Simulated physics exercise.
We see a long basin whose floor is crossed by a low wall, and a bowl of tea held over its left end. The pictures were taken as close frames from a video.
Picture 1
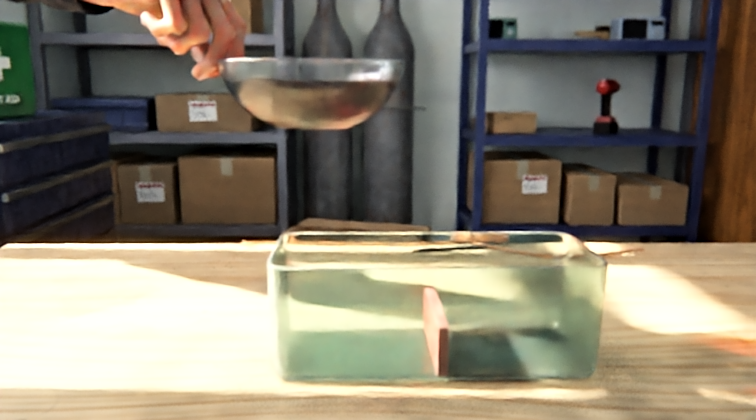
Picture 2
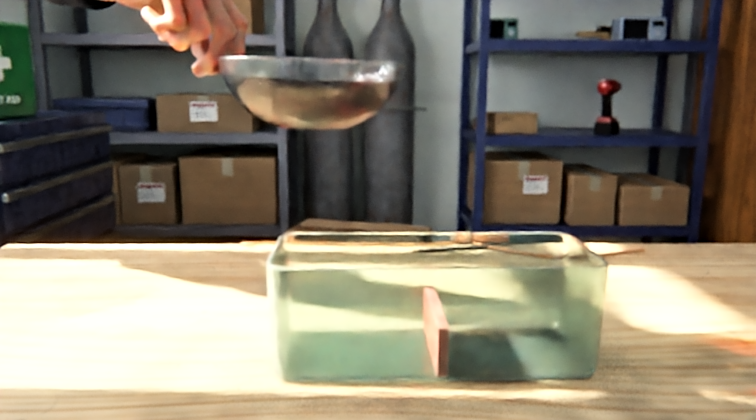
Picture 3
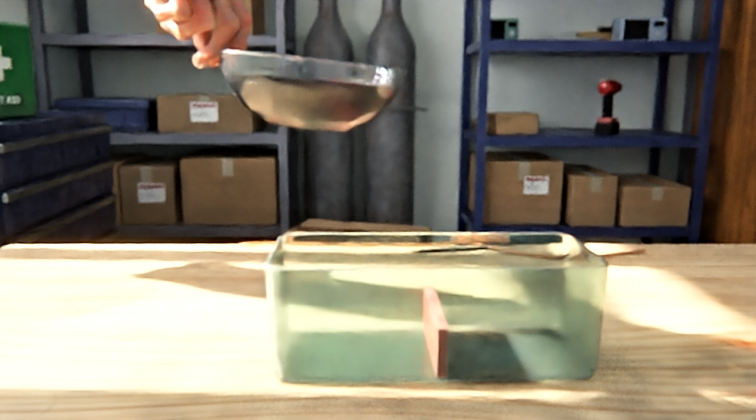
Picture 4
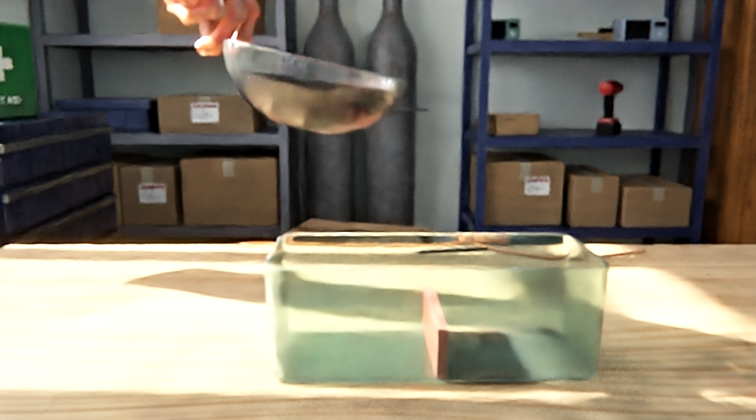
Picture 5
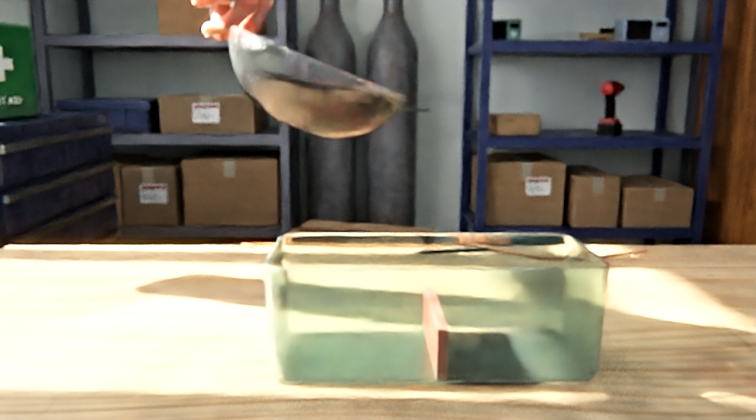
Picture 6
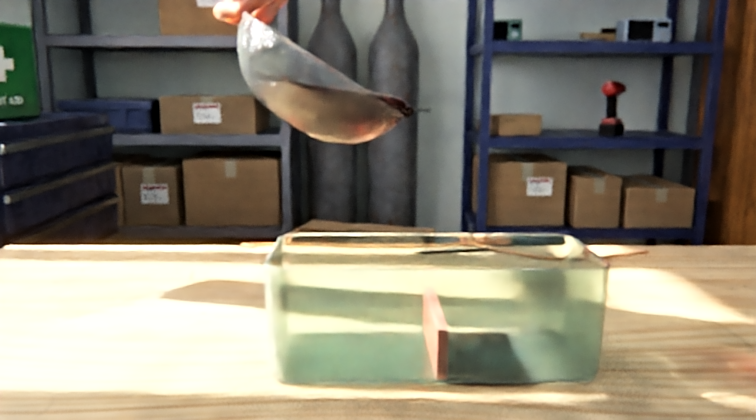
A hand at the upper left tilts a clear glass bowl of brownish tea steadily down to the right, its left side rising until the liquid gathers at the lowered lip. Below sits a long greenish glass basin with a low reddish wall across its floor, on a sunlit wooden table. The still, level view faces a workshop with blue shelves, cardboard boxes and a red drill.
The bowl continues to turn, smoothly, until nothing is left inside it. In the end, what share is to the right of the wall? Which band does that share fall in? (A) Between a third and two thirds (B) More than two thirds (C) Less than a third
A, between a third and two thirds.
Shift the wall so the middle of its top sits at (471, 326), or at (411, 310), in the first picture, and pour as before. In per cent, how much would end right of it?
Note - case one near 30 %, case two near 75 %.
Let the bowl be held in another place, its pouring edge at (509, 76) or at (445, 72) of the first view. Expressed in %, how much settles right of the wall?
First some 80, then 80 per cent.
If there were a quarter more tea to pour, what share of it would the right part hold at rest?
Roughly 60 in a hundred.
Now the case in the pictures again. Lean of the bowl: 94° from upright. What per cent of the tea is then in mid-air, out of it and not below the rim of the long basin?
Roughly 35 percent.
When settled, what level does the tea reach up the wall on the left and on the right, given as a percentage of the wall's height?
I'd put the left at about 20 and the right at about 40.
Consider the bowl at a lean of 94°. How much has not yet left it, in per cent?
Still holding around 5 %, give or take.
A moment on, the bowl is tipped on its side and 3 per cent is still to pour, 10 is left of the wall and 53 right of it.
Next, the bowl is tipped right over and 0 per cent is still to pour, 35 is left of the wall and 54 right of it.
Then the bowl is tipped right over and 0 per cent is still to pour, 39 is left of the wall and 58 right of it.
Later the bowl is tipped right over and 0 per cent is still to pour, 39 is left of the wall and 58 right of it.
Finally, 39 per cent lies left of the wall, 58 right of it and 3 outside.
